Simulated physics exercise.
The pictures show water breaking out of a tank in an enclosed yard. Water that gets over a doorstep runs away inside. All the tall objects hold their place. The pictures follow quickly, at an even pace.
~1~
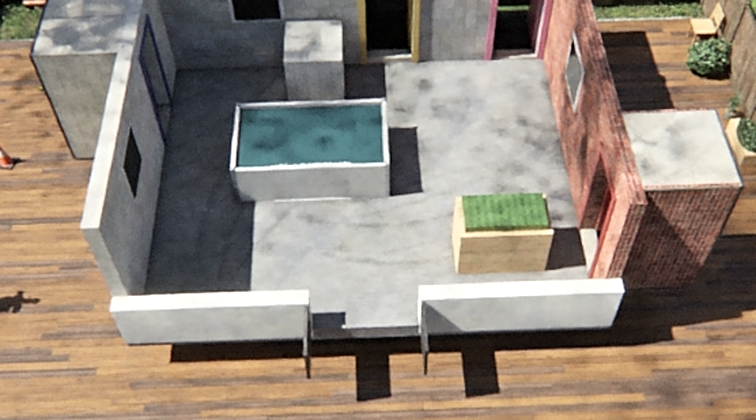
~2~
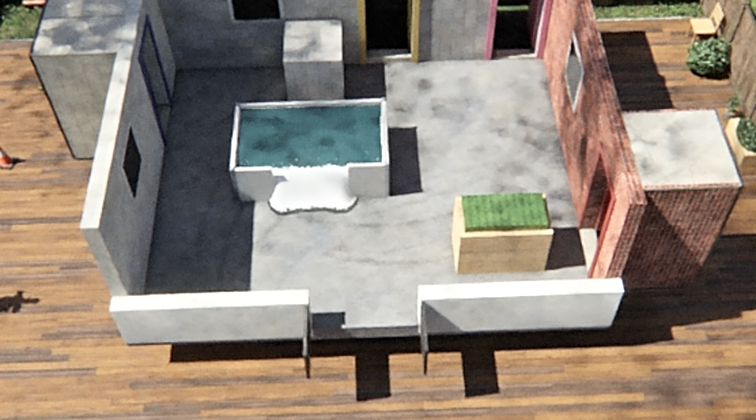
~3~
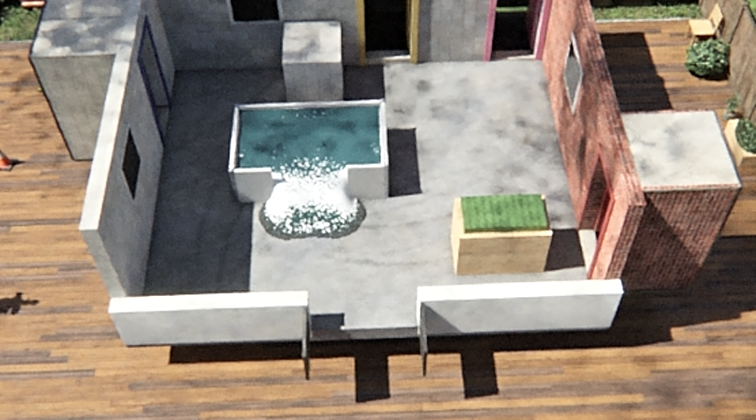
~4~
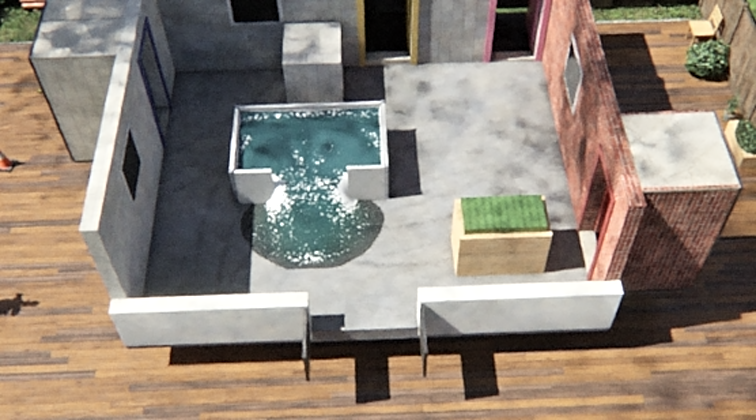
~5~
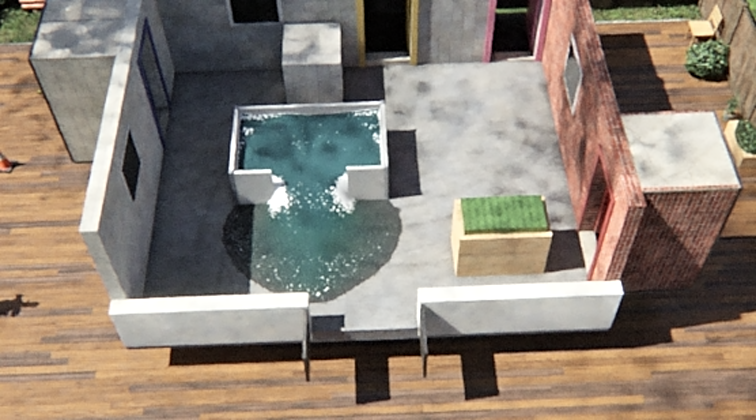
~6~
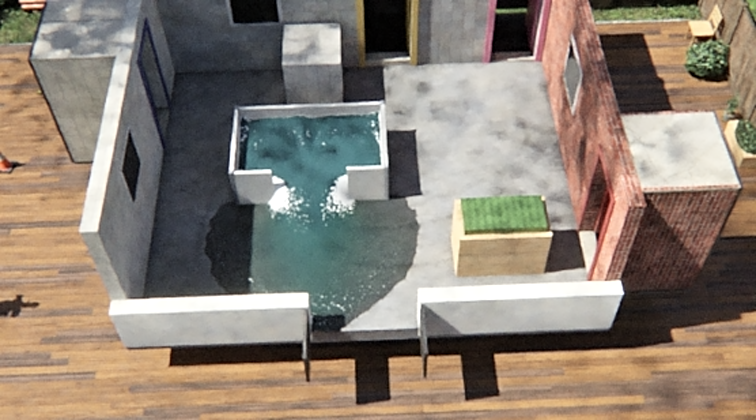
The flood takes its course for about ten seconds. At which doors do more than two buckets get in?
In the end: The blue door holds within the limit; the yellow door holds within the limit; the pink door holds within the limit; the red door holds within the limit.
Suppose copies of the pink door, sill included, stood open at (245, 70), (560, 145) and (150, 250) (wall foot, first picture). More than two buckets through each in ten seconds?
In turn: Lets more in, takes less, lets more in.
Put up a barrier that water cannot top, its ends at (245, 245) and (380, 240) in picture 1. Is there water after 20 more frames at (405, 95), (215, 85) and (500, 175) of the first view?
One after the other: Dry, under water, flooded.
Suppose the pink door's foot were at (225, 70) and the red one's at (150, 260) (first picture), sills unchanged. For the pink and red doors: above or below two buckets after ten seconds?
In short: Pink door is over; red door goes over.
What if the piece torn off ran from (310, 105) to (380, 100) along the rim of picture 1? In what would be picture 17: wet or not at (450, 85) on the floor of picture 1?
At that place: Flooded.
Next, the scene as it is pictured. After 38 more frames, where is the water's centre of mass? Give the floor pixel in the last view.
Roughly at (294, 206).
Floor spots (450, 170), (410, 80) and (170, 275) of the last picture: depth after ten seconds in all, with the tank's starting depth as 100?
Roughly 2, 0 and 6 per cent, in turn.
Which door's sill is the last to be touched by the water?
I say the door marked pink.
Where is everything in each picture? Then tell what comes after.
Still water in the water tank at (311, 137), in the first frame.
The front is at (273, 206), out from the gap at (312, 188), in the second frame.
Water pours out at (311, 190) and has run to (275, 233), in the third frame.
Water pours out at (312, 191) and has run to (331, 264), in the fourth frame.
Water pours out at (311, 191) and has run to a hidden place, in the fifth frame.
Water pours out at (311, 191) and has run to a hidden place, in the sixth frame.
A moment on, water covers 25 % of the floor; the blue door not reached, the yellow door not reached, the pink door not reached, the red door not reached.
Next, water covers 30 % of the floor; the blue door not reached, the yellow door not reached, the pink door not reached, the red door not reached.
Then, water covers 45 % of the floor; the blue door wet at the sill, nothing in, the yellow door not reached, the pink door not reached, the red door under two buckets in.
Later, water covers 60 % of the floor; the blue door wet at the sill, nothing in, the yellow door wet at the sill, nothing in, the pink door not reached, the red door under two buckets in.
In the end, water covers 75 % of the floor; the blue door wet at the sill, nothing in, the yellow door wet at the sill, nothing in, the pink door wet at the sill, nothing in, the red door under two buckets in.
